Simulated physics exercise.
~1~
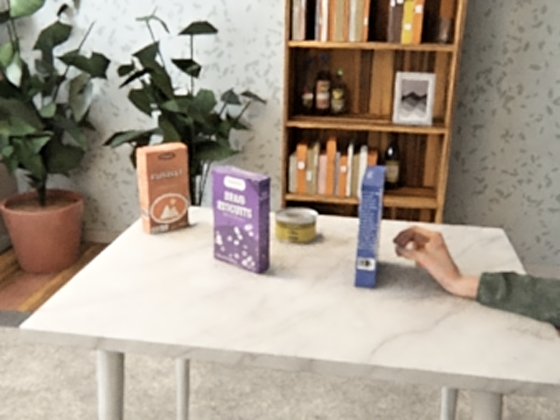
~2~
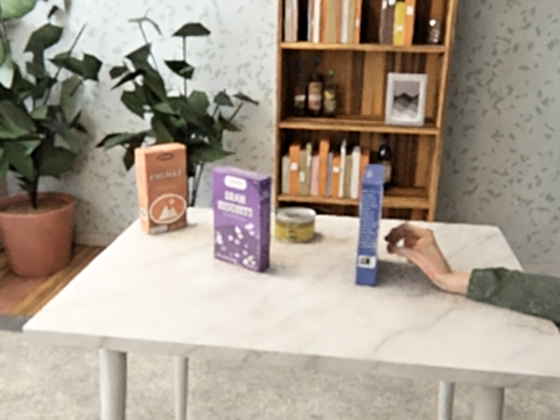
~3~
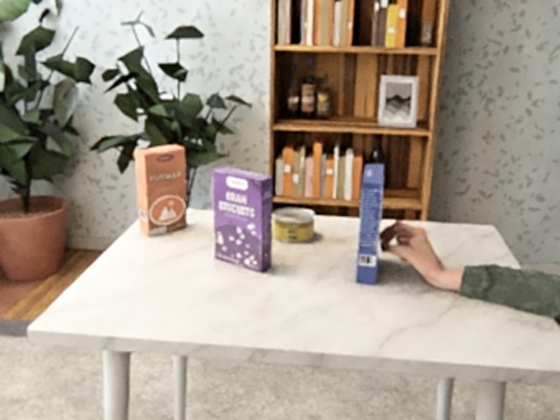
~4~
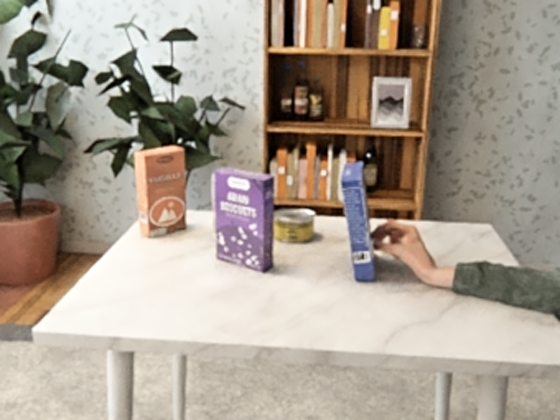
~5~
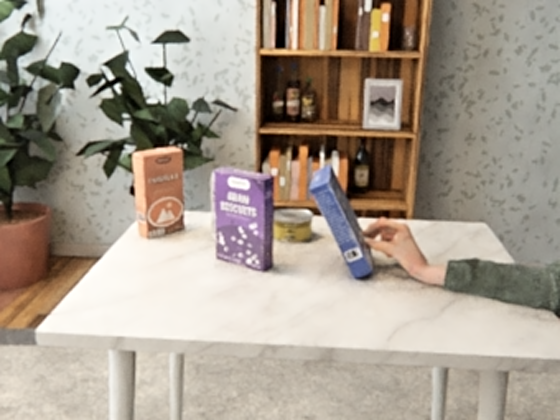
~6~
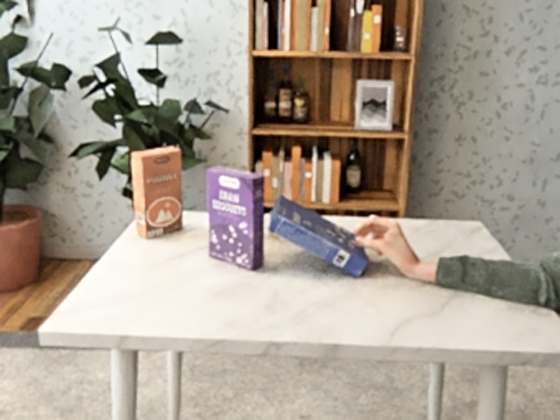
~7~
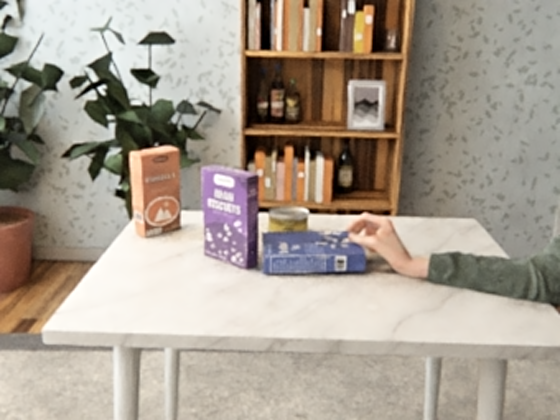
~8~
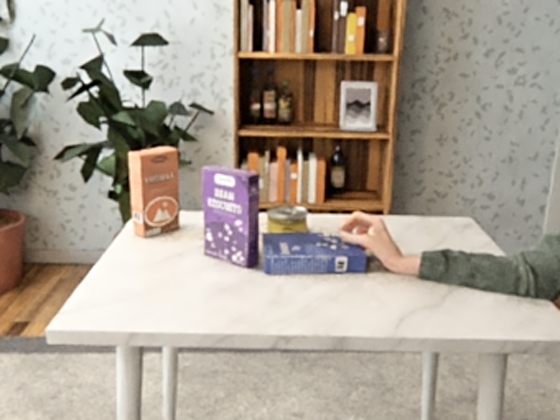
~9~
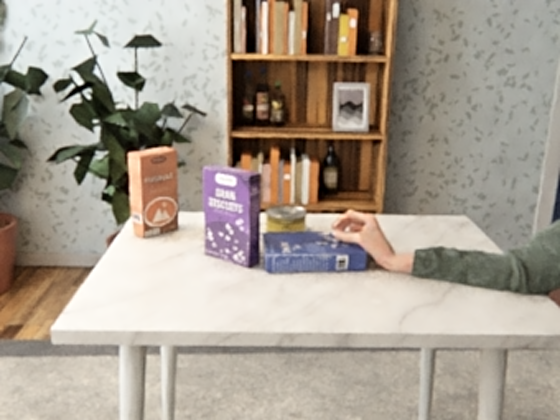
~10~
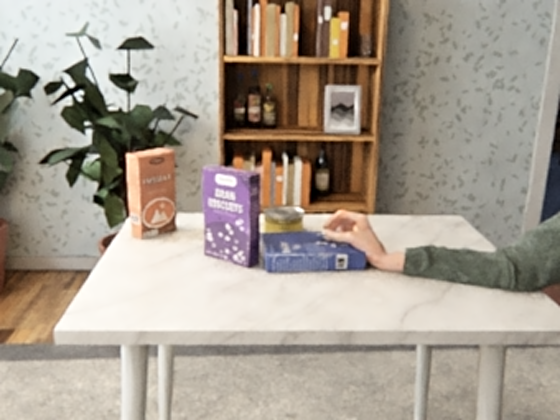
A hand in a green sleeve reaches in from the right toward a narrow blue box standing on a pale marble-topped table, seen from the front and slightly above as the view drifts sideways. An orange box stands at the left, a purple biscuit box nearer the middle, and a low yellow tin behind, with plants and a wooden bookcase beyond. The fingers push the blue box, which leans left, tips over and nudges the purple box slightly left. The blue box ends lying flat beside the purple one, which stays upright, while the orange box and tin remain in place.
